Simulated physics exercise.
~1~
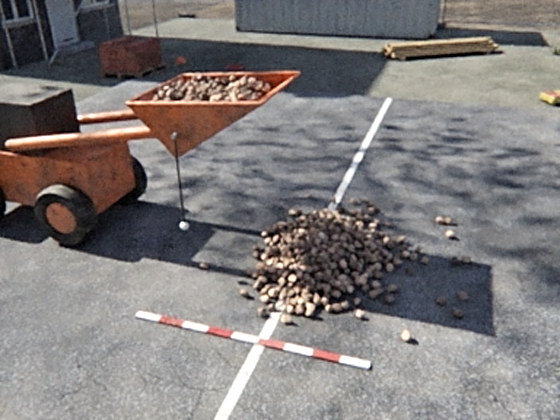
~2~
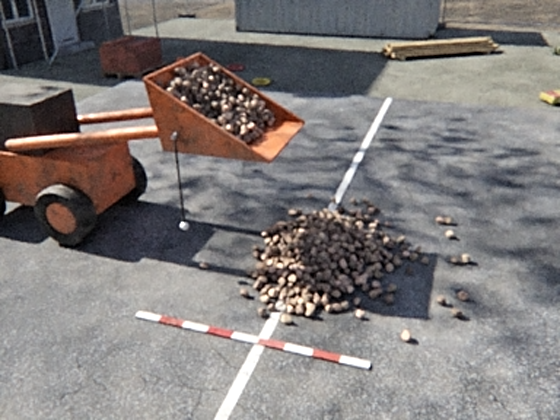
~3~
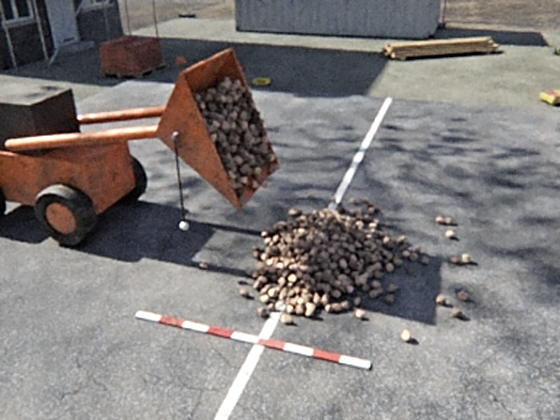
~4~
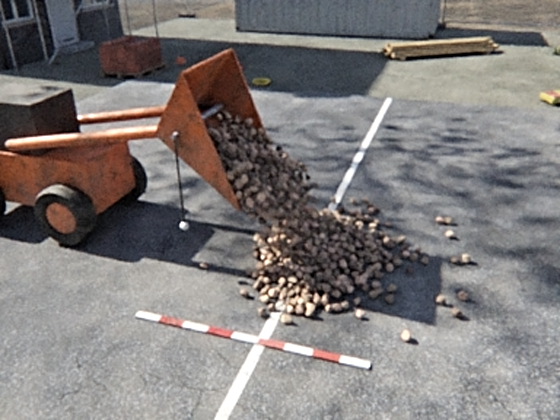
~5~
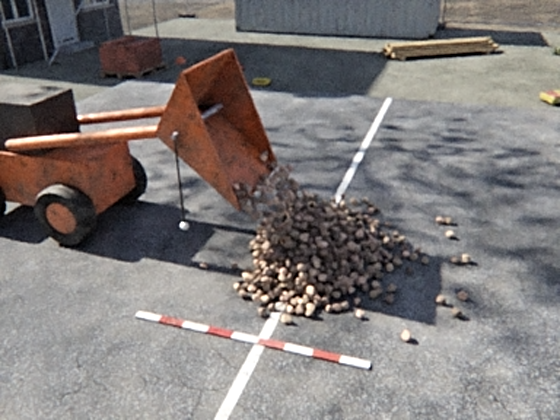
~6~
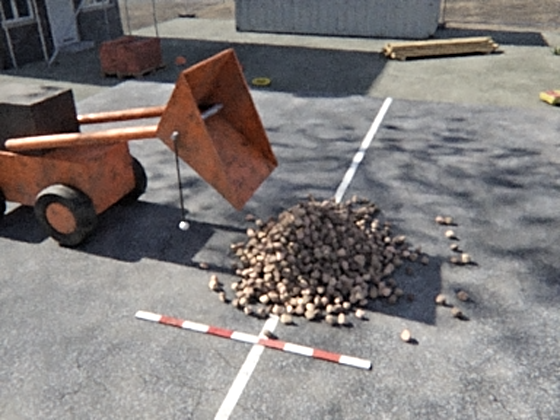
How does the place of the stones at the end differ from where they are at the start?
At the start the stones are split between the raised bucket on the left and the heap on the ground, while at the end they all lie in the heap, so the stones as a whole are lower and farther to the right.
On a sunlit paved yard seen from above at an angle, an orange loader stands at the left with its raised bucket full of brownish stones. A heap of similar stones already lies to the right across a painted white line, with a red and white striped staff in front. The bucket tips steeply down to the right, and at first the stones stay inside. Then they slide out over its lower edge and pour onto the near side of the heap. At the end the bucket hangs tilted and empty above a larger heap that lies across the line.
